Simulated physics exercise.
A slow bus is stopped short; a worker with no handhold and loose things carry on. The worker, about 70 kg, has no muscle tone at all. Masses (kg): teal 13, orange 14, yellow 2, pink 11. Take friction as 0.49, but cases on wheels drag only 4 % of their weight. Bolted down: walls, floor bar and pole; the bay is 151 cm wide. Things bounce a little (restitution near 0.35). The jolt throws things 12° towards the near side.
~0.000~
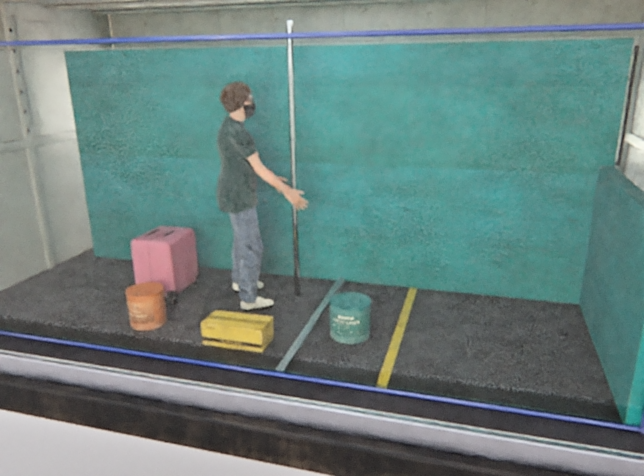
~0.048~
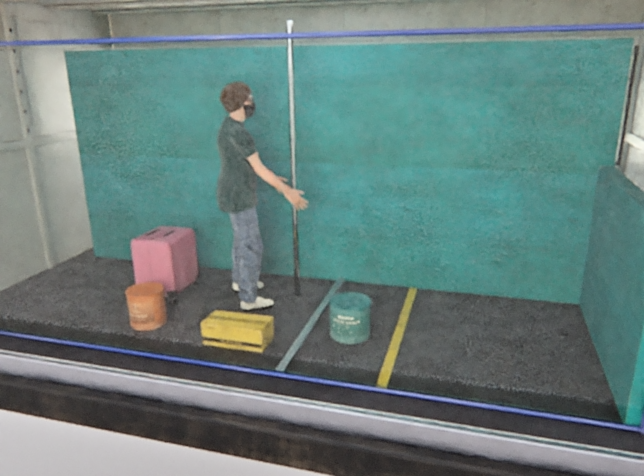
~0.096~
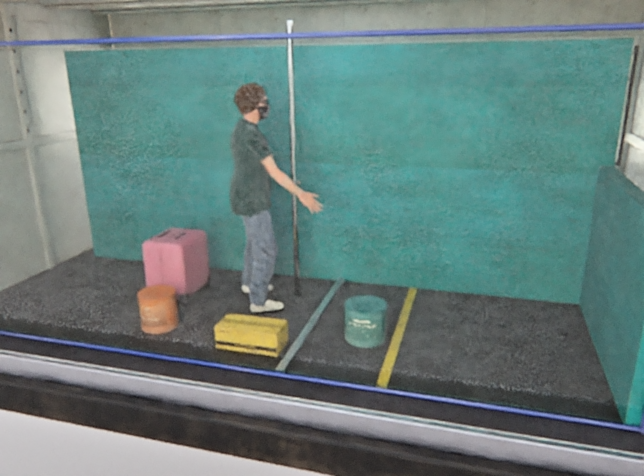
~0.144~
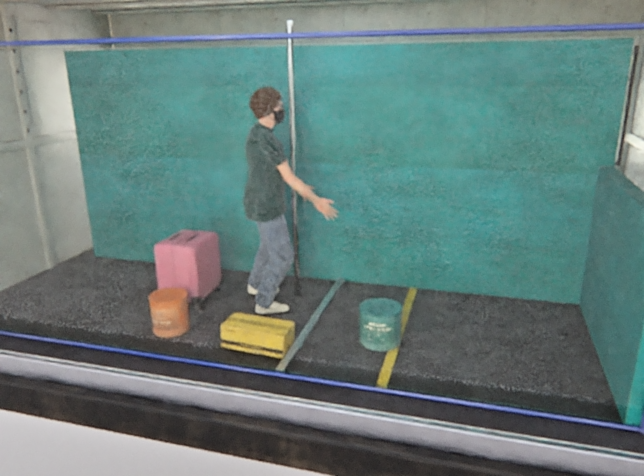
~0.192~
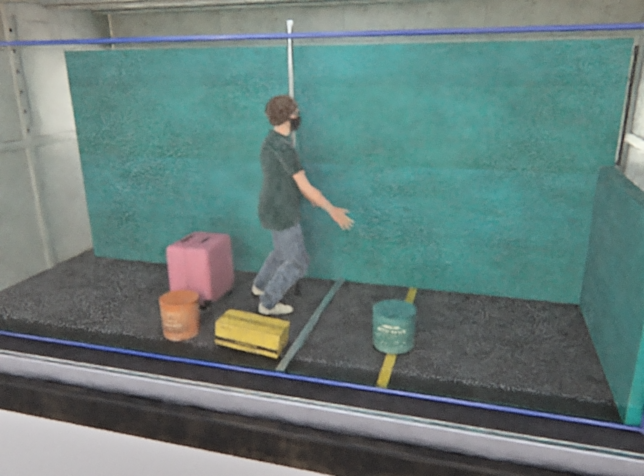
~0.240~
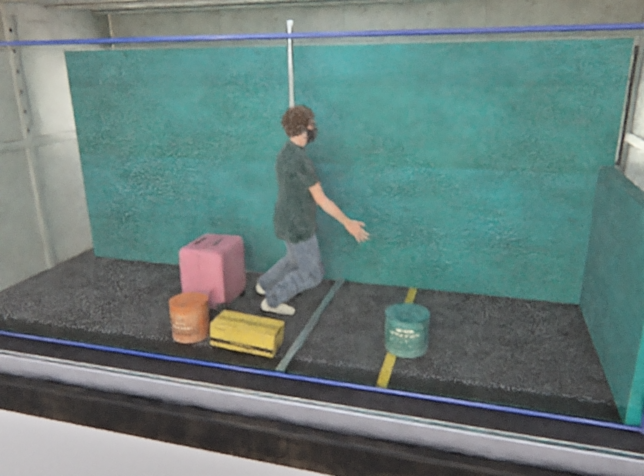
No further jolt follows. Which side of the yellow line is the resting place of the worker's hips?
In the end the worker's hips get past the yellow line.
After 0.40 s the worker's hips are 34 cm short of the yellow line, near (351, 279) in the last picture's view.
After 0.65 s the worker's hips are 8 cm past the yellow line, near (409, 324) in the last picture's view.
After 1.05 s the worker's hips are 26 cm past the yellow line, near (437, 332) in the last picture's view; the pink wheeled case 4 cm short of the yellow line, tilted 0°.
When all is still (3.3 s), teal bucket crosses the yellow line; orange bucket stops short of the yellow line; yellow carton stops short of the yellow line; worker's hips cross the yellow line; worker's head crosses the yellow line.
